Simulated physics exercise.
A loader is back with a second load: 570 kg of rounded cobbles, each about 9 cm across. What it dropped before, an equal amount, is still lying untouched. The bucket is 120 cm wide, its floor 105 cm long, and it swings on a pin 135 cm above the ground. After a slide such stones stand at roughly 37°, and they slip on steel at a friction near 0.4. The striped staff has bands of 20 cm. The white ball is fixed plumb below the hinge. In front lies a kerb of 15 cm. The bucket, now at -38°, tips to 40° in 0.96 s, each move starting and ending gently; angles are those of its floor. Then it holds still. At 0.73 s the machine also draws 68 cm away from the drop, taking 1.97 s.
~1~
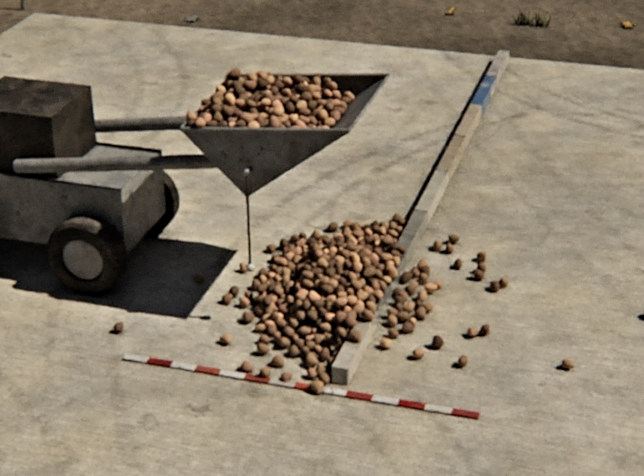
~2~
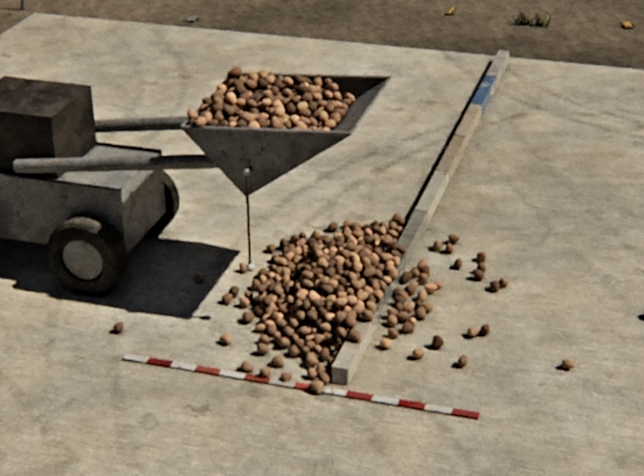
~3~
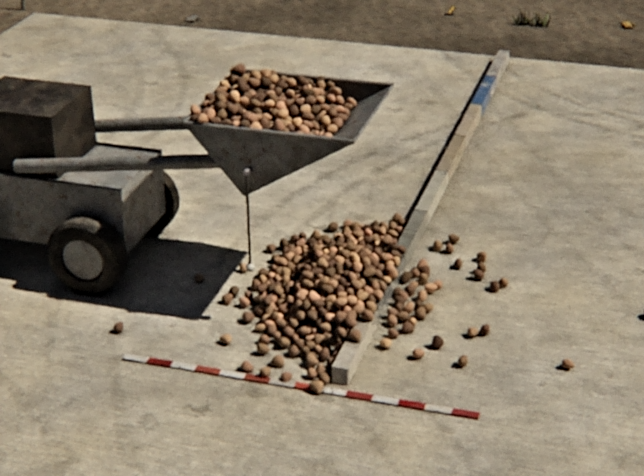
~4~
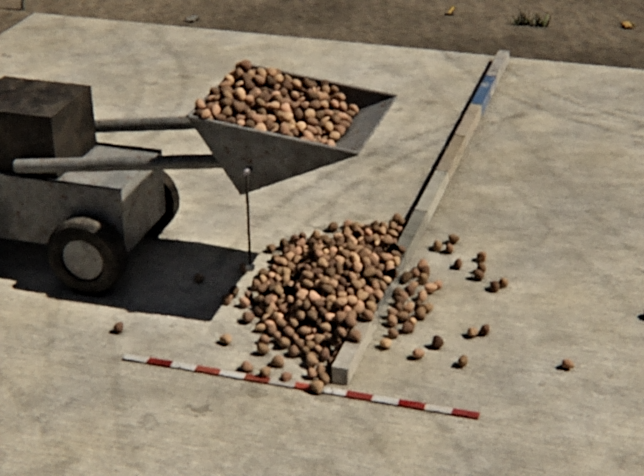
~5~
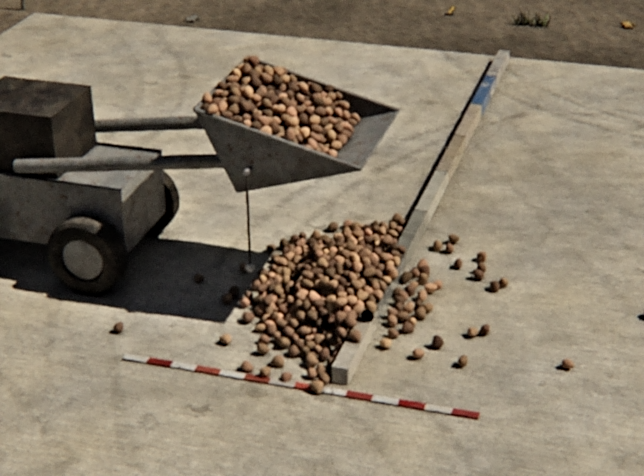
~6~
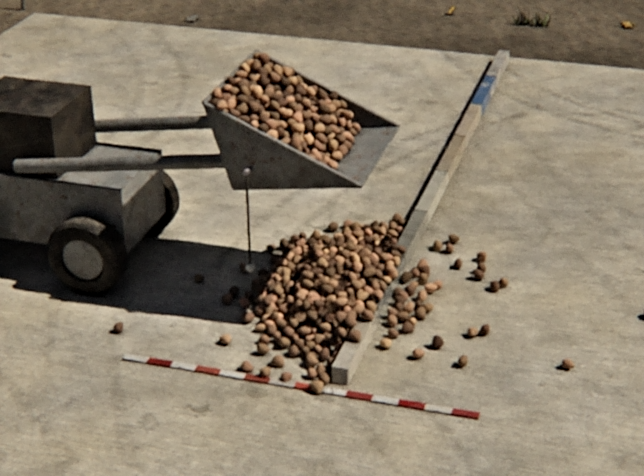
Above a pile of brown stones beside a kerb, a loaded grey bucket tilts steadily downward to the right.
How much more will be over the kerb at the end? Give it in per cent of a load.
Some 63 per cent is added.
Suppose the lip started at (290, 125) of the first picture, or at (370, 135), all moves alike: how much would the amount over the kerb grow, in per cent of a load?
First some 15, then 80 per cent.
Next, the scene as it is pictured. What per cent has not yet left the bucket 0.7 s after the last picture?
It holds some 65 per cent.
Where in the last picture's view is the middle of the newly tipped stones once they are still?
Near (412, 291).
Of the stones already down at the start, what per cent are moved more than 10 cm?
About 10 per cent.
Then, 0.3 s after the last picture the floor is at 28°; in per cent of one load, 100 in the bucket, 93 on this side of the kerb, 7 over the kerb; the foremost stones are at (514, 316).
Then, 0.7 s after the last picture the floor is at 40°; in per cent of one load, 64 in the bucket, 127 on this side of the kerb, 9 over the kerb; the foremost stones are at (514, 316).
Then, 2.8 s after the last picture the floor is at 40°; in per cent of one load, 0 in the bucket, 130 on this side of the kerb, 70 over the kerb; the foremost stones are past the picture's edge.
Then, 5.4 s after the last picture the floor is at 40°; in per cent of one load, 0 in the bucket, 130 on this side of the kerb, 70 over the kerb; the foremost stones are past the picture's edge. Net gain over the kerb, 63.
